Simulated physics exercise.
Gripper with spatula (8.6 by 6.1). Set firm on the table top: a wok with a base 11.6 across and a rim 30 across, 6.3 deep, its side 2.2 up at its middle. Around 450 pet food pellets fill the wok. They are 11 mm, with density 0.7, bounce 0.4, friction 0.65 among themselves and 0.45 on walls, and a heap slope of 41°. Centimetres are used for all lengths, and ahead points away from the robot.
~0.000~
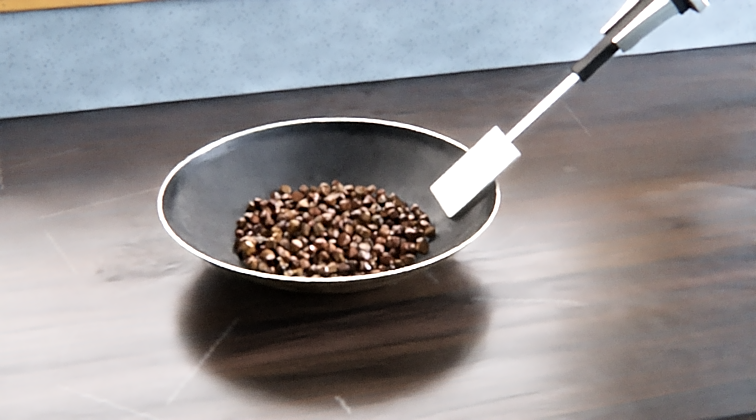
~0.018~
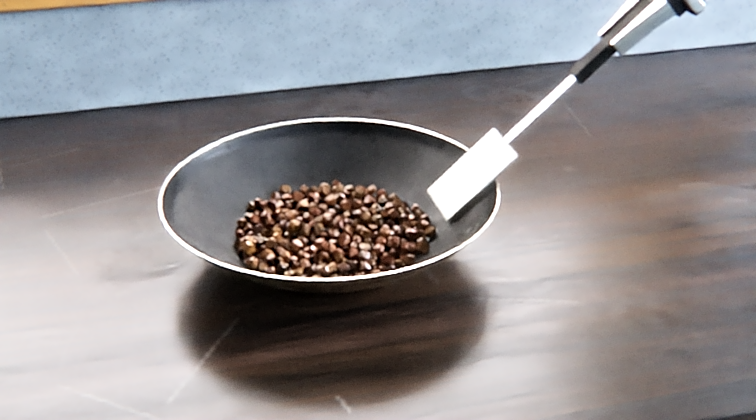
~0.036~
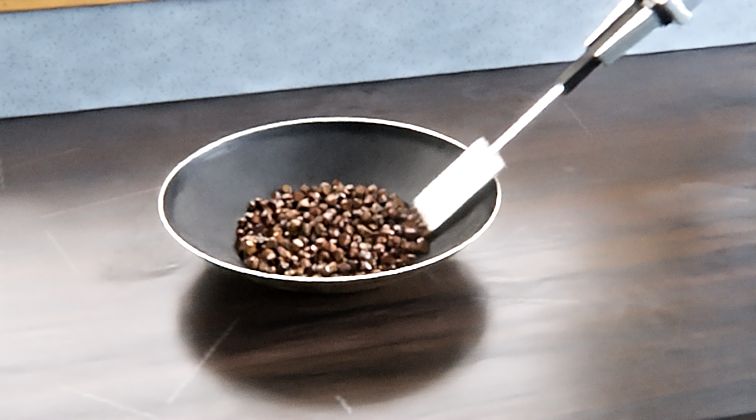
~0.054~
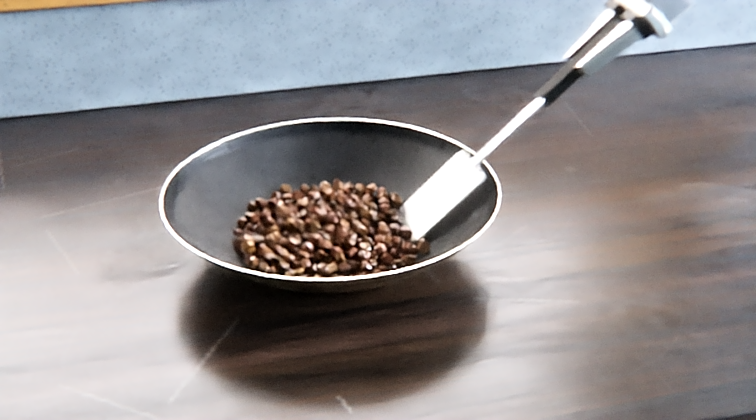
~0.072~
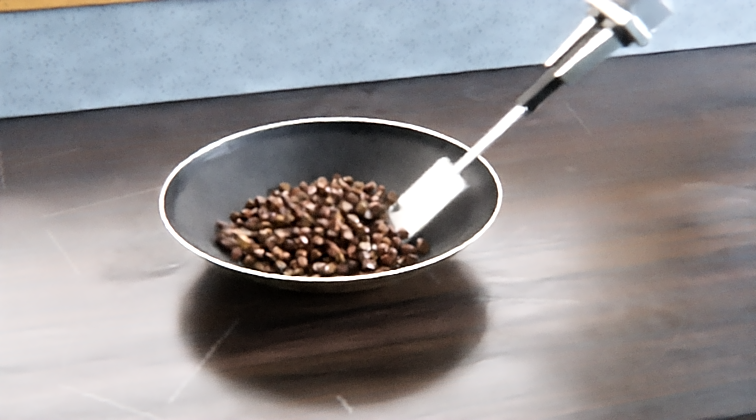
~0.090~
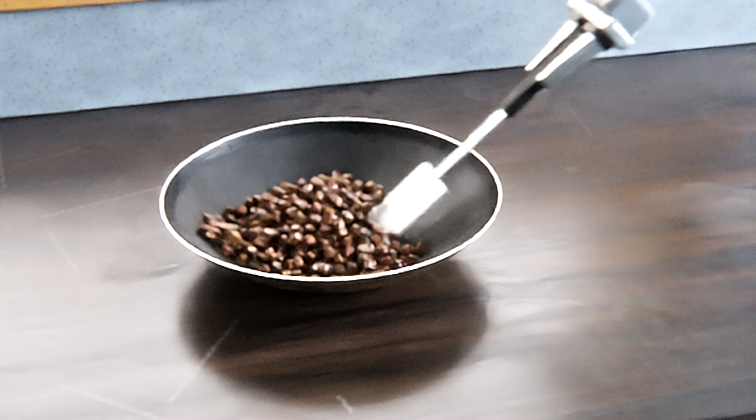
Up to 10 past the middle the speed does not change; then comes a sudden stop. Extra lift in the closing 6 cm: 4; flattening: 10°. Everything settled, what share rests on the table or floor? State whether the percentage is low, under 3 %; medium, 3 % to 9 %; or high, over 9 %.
The percentage is high.
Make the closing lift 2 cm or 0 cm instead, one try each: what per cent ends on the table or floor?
Roughly 30 % and then 20 %.
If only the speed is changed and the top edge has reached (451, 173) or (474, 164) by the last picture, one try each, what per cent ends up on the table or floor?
Respectively, around 15 and 10 per cent.
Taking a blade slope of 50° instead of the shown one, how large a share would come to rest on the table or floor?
Roughly 20 per cent.
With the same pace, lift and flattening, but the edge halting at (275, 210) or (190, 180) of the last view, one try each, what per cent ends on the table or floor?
I'd say some 0 per cent, then some 30 per cent.
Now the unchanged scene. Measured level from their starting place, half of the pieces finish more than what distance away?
Somewhere about 4 centimetres, I'd say.
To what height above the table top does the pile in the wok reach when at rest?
It reaches roughly 5.5 cm.
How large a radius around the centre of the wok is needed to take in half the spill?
It's around 34 cm.
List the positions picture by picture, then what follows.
Spatula top edge at (508, 140), sloping 42°; upper third of the load around (330, 226), from x 240 to 430, top at y 185; 447 in the wok, in the first frame.
Spatula top edge at (505, 142), sloping 42°; upper third of the load around (330, 226), from x 240 to 430, top at y 185, in the second frame.
Spatula top edge at (492, 153), sloping 42°; upper third of the load around (331, 226), from x 240 to 430, top at y 185, in the third frame.
Spatula top edge at (473, 164), sloping 42°; upper third of the load around (330, 223), from x 240 to 425, top at y 185, in the fourth frame.
Spatula top edge at (454, 172), sloping 42°; upper third of the load around (318, 223), from x 220 to 425, top at y 180, in the fifth frame.
Spatula top edge at (435, 176), sloping 42°; upper third of the load around (307, 221), from x 205 to 425, top at y 175; 447 in the wok, in the sixth frame.
After 0.13 s, sloping 42°, highest piece 6 above the table; 447 in the wok.
After 0.18 s, sloping 39°, highest piece 8 above the table; 447 in the wok.
After 0.40 s, sloping 32°, highest piece 13 above the table; 351 in the wok, 49 on the table or floor, 47 on the blade or in flight.
After 1.45 s, sloping 32°, highest piece 5 above the table; 351 in the wok, 96 on the table or floor.
At rest, 351 in the wok, 96 on the table or floor. That is 21 % on the table or floor.
